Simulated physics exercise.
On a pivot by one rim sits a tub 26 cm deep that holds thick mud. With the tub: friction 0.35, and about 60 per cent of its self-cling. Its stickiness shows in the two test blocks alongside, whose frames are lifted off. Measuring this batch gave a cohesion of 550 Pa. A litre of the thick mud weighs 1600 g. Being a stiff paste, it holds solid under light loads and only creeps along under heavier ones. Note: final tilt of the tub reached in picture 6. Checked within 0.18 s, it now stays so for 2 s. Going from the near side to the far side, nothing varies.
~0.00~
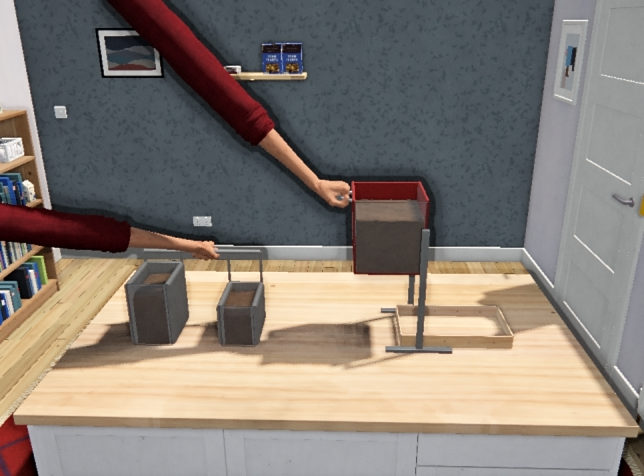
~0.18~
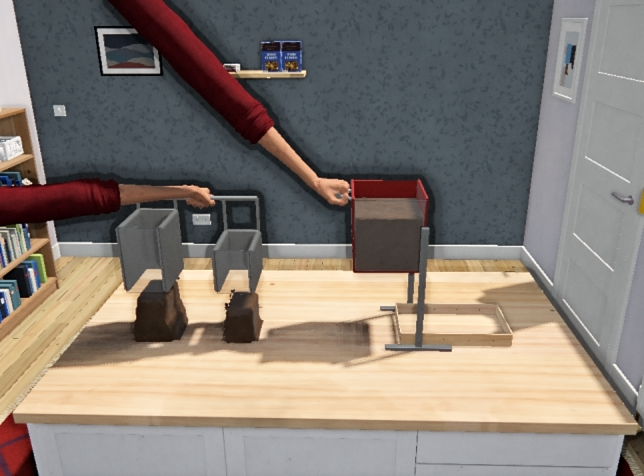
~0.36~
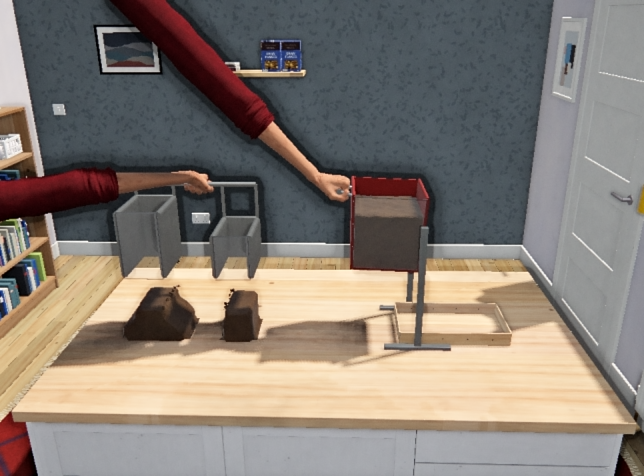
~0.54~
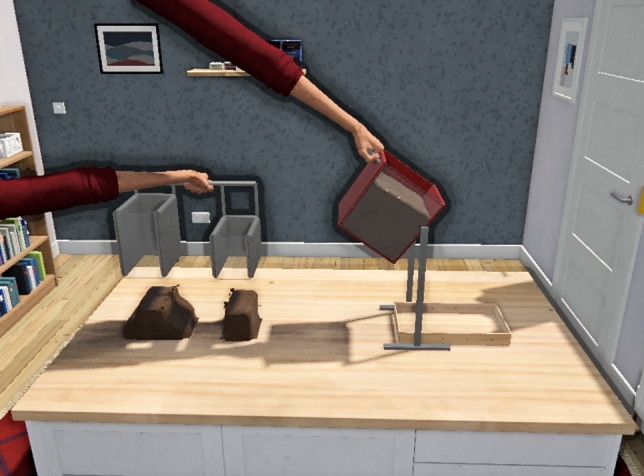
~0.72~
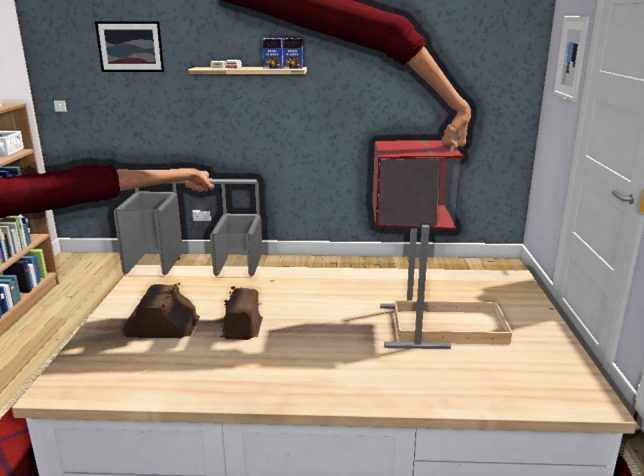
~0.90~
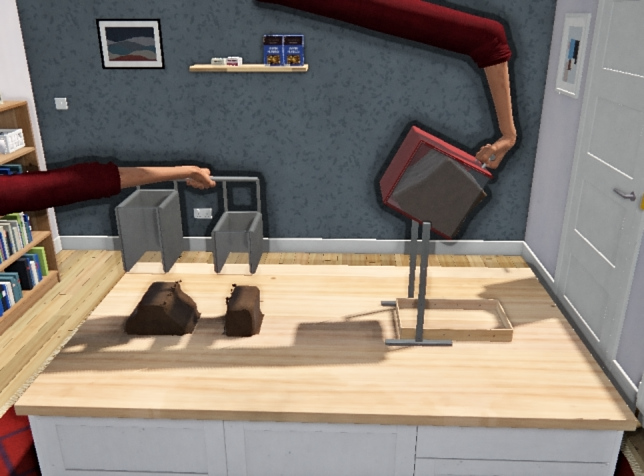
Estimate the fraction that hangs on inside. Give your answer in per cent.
I would say roughly 0 per cent.
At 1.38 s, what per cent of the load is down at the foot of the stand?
Some 100 % has got all the way down.
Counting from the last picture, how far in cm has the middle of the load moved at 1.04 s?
About 17 cm.
By 1.04 s, the tub is at 118 degrees and holds 31 %.
By 1.21 s, the tub is at 118 degrees and holds 0 %.
By 1.38 s, the tub is at 118 degrees and holds 0 %.
By 1.55 s, the tub is at 118 degrees and holds 0 %.
By 2.90 s, at the end, the tub is at 118 degrees and holds 0 %.
